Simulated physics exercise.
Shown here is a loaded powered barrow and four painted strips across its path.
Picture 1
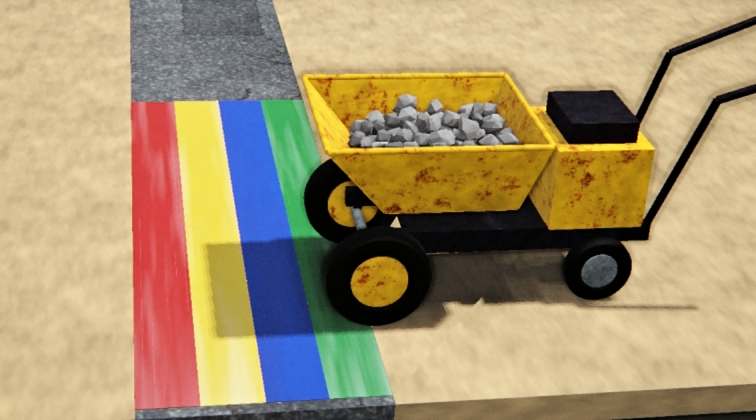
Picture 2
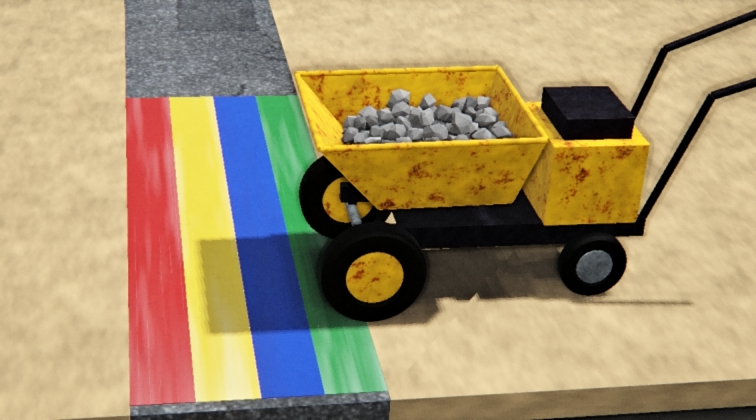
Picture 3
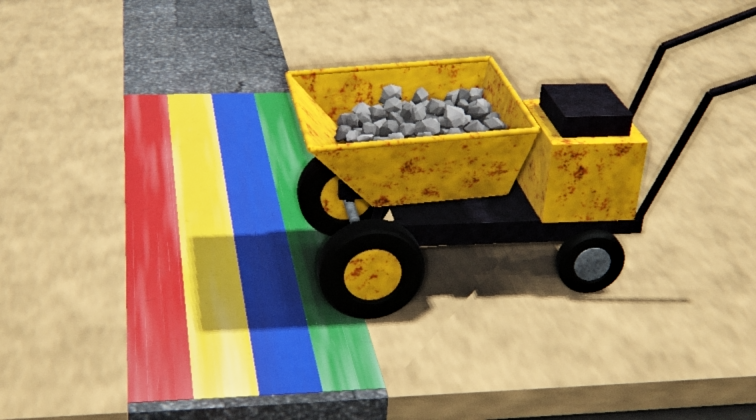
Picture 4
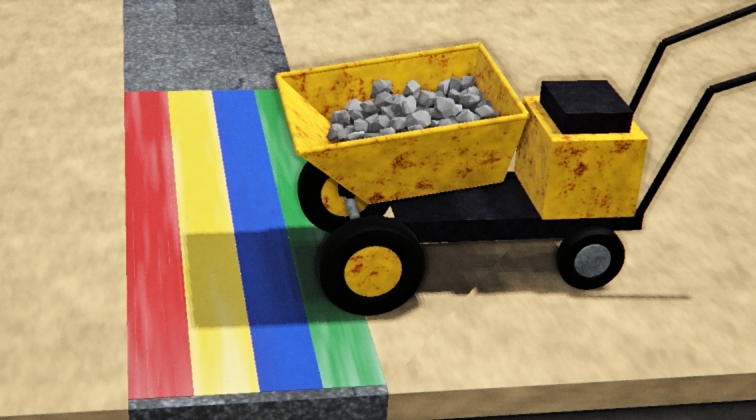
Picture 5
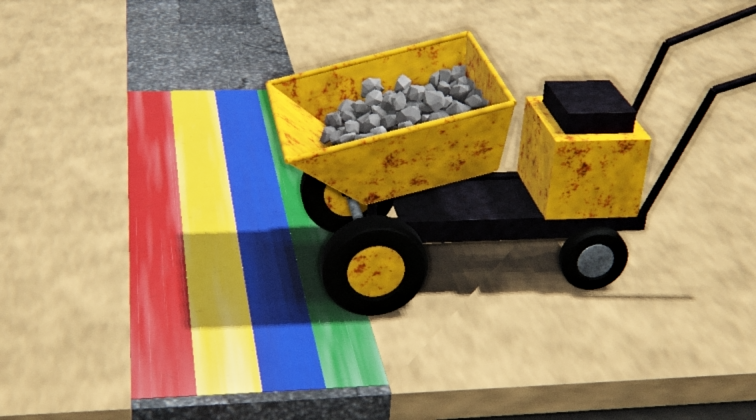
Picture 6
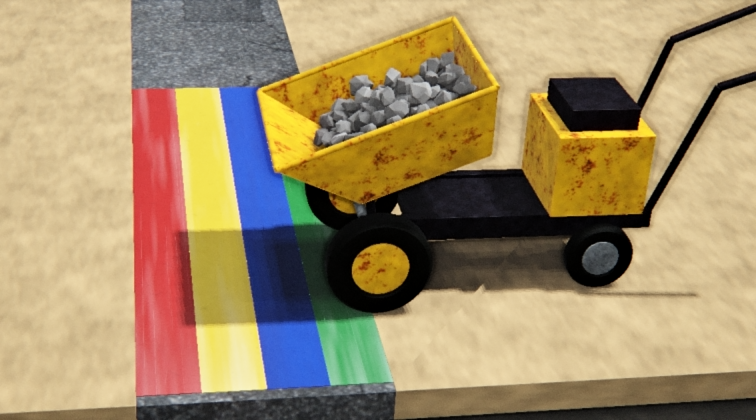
The video shows a rusty yellow powered barrow loaded with broken grey stones beside red, yellow, blue and green painted strips. Its skip gradually tilts forward to the left, the rear rising while the stones stay inside.
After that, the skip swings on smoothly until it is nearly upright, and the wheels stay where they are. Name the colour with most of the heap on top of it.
Red.
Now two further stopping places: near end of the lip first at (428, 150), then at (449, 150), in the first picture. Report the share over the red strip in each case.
Roughly 10 percent the first time, roughly 10 percent the second.
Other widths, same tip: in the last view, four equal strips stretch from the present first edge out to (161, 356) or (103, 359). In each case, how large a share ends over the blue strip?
In order, 0 % and 0 %.
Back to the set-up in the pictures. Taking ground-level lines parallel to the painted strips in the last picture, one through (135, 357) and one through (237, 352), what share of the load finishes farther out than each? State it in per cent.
About 20 % and 80 %.
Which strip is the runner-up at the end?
The strip in yellow.
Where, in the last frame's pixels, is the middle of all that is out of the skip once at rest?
Near (165, 267).
Shortly afterwards, skip tipped steeply; the whole lot in the skip.
Next, skip tipped right over; the bulk in the skip; a little over the yellow strip; a little over the red strip.
Some moments later, skip tipped right over; near a quarter in the skip; a little over the yellow strip; near a third over the red strip; near a quarter off the paint.
In the end, skip tipped right over; near a quarter in the skip; none at all over the green strip; none at all over the blue strip; near a quarter over the yellow strip; near a third over the red strip; near a quarter off the paint.
